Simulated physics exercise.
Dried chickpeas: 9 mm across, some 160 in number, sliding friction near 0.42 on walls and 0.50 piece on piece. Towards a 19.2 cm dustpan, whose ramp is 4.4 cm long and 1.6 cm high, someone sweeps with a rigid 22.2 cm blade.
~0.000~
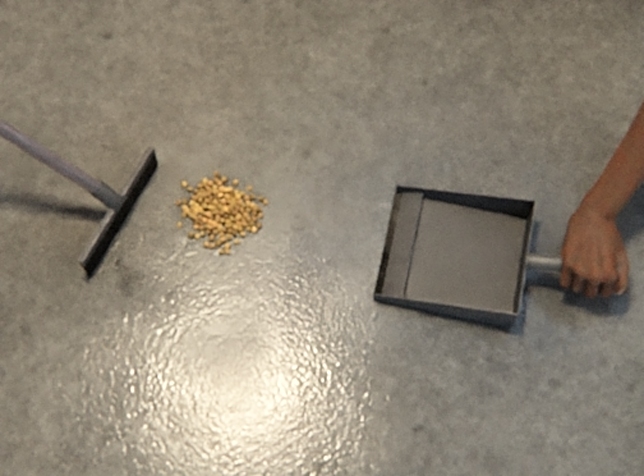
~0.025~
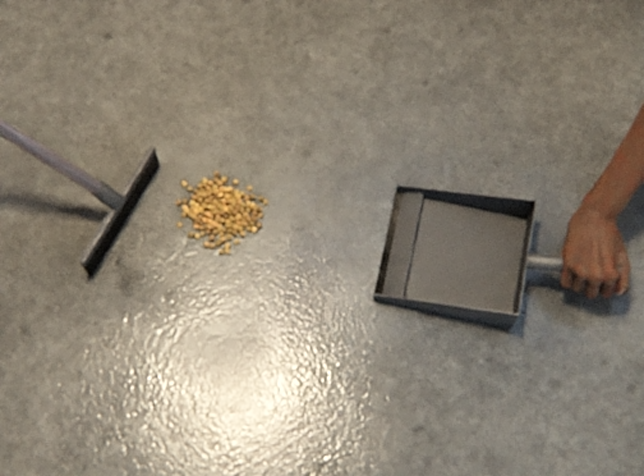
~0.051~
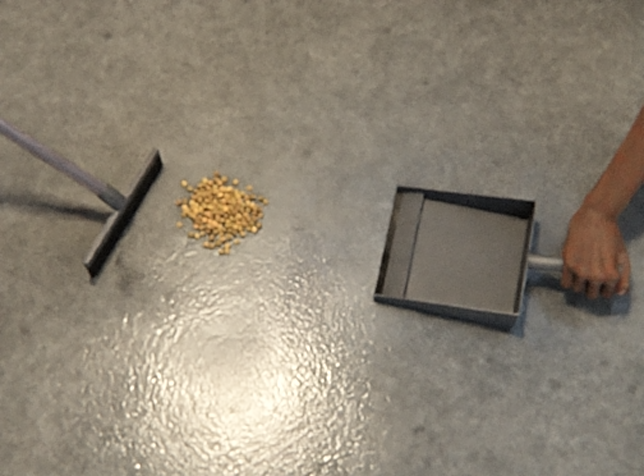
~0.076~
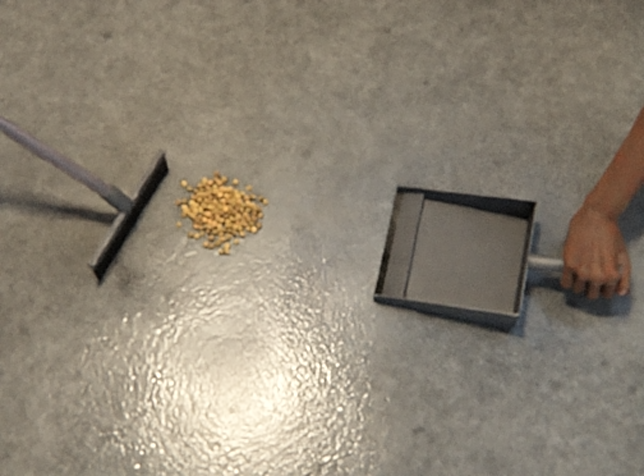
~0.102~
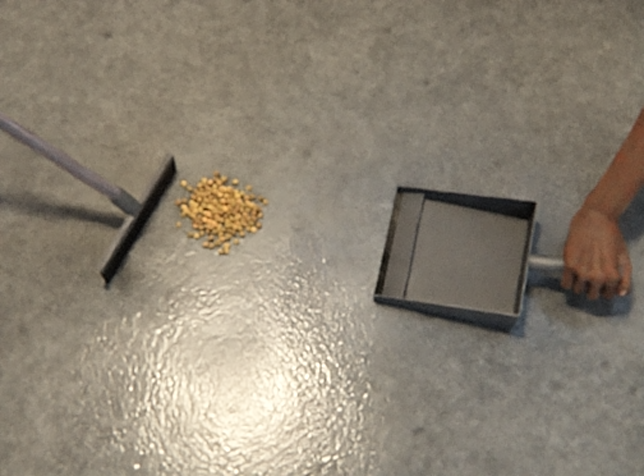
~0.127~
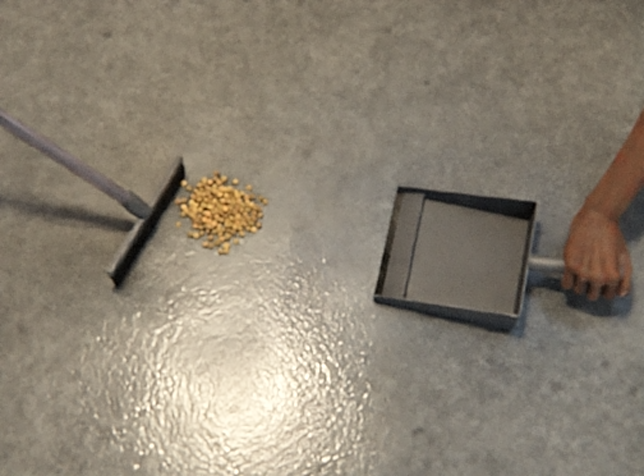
On a grey floor, a blade slides slightly right to the chickpeas beside a hand-held dustpan.
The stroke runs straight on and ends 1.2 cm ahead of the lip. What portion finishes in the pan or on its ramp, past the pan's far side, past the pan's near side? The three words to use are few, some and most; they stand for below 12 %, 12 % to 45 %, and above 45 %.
Pan: Some, far side: Few, near side: Some.
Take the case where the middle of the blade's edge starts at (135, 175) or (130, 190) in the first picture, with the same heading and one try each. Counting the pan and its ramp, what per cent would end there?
Roughly 20 % and 20 %.
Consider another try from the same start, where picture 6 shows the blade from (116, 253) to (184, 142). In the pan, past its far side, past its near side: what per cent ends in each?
Pan: 0, far side: 20, near side: 5.
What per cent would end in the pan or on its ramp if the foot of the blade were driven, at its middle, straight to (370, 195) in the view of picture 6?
Close to 10 in a hundred.
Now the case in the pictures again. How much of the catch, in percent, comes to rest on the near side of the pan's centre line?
I'd put it at around 90 per cent.
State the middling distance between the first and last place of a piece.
The figure is about 28 cm.
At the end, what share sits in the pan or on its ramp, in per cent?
Around 25 percent.
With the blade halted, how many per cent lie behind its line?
Estimate: Near 25 %.
Then, at 0.38 s, middle of the blade 21 cm from the lip; 0 % over the lip, far side 0 %, near side 10 %.
Then, at 0.54 s, middle of the blade 10 cm from the lip; 0 % over the lip, far side 0 %, near side 20 %.
After 0.83 s, middle of the blade 4 cm from the lip; 25 % over the lip, far side 0 %, near side 30 %.
At rest (1.5 s), pan 25 %, far side 5 %, near side 30 %, in front of the lip or behind the blade 45 %.
